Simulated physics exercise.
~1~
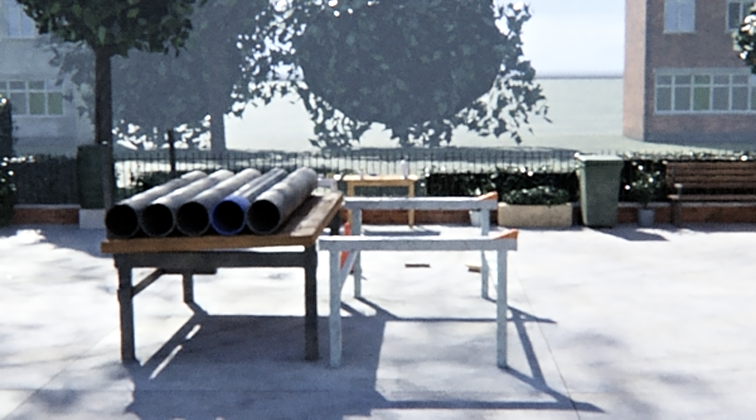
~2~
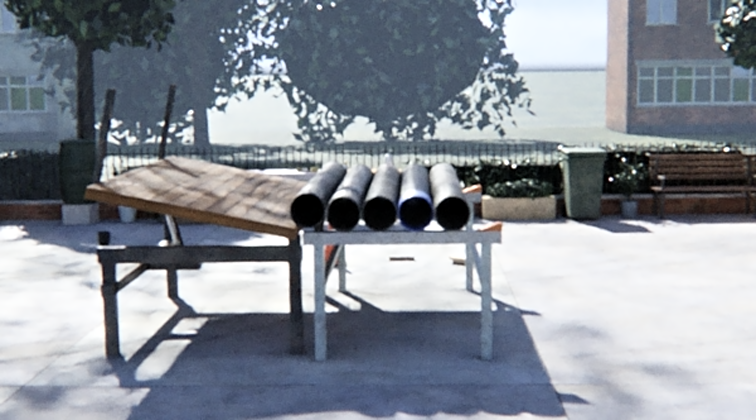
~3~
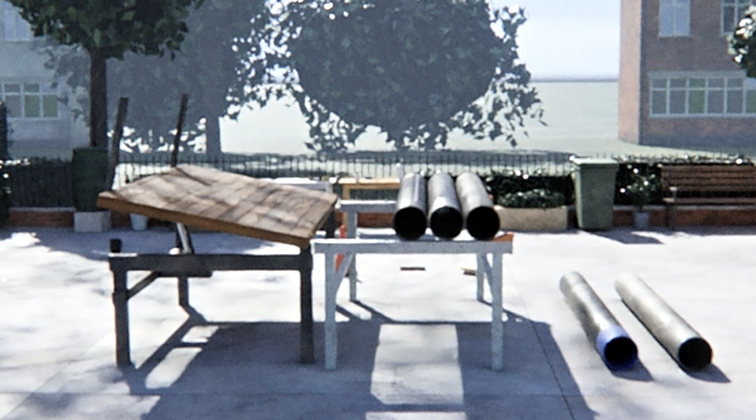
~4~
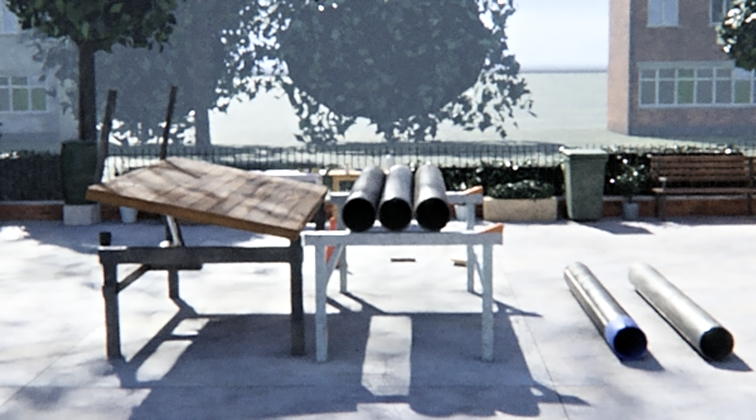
A wooden tabletop tilts, rolling five pipes right, and two, including the blue, reach the ground.
